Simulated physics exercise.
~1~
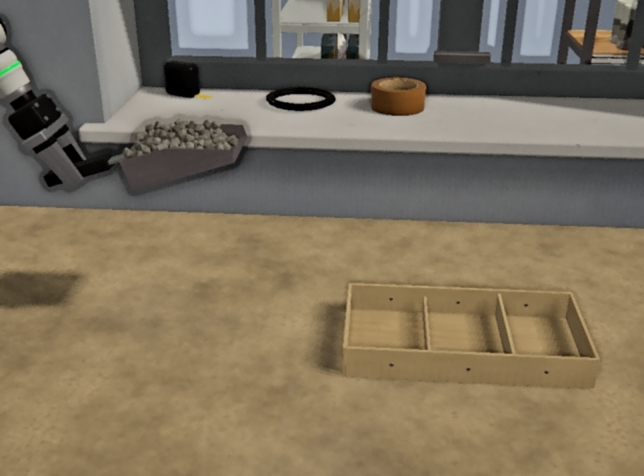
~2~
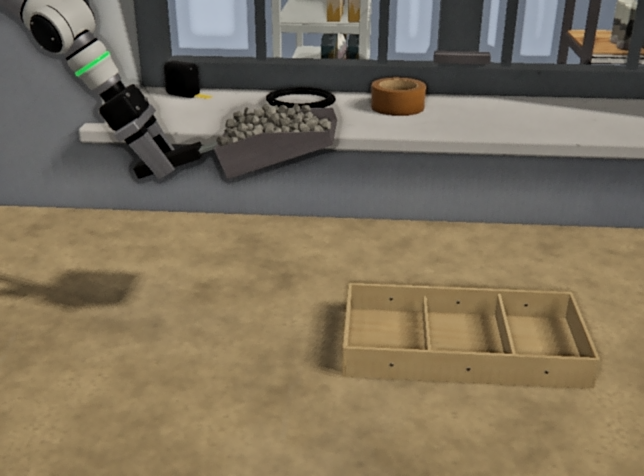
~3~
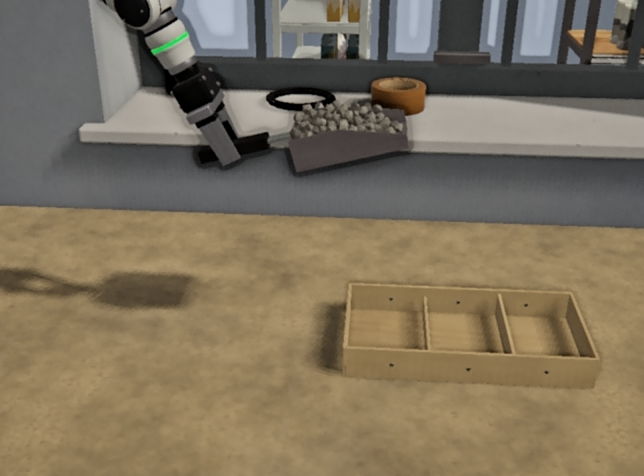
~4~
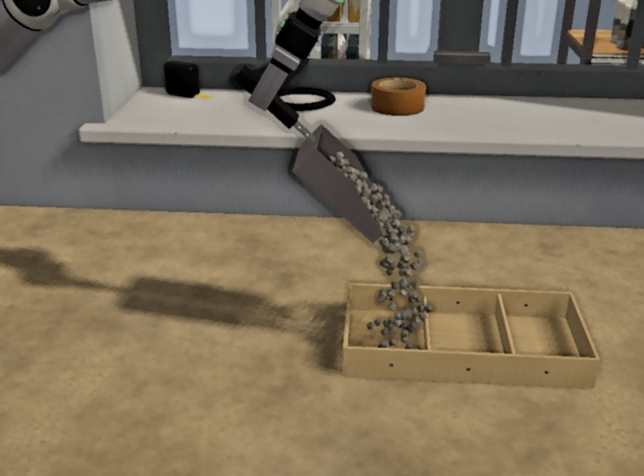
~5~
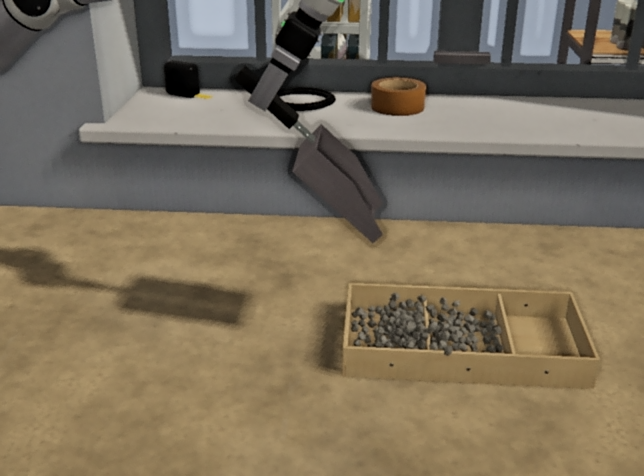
A scoop heaped with small grey pebbles, held by a robot arm, moved right towards a wooden box with three compartments, then tipped and poured them out, leaving the left and middle compartments holding pebbles and the right one empty.
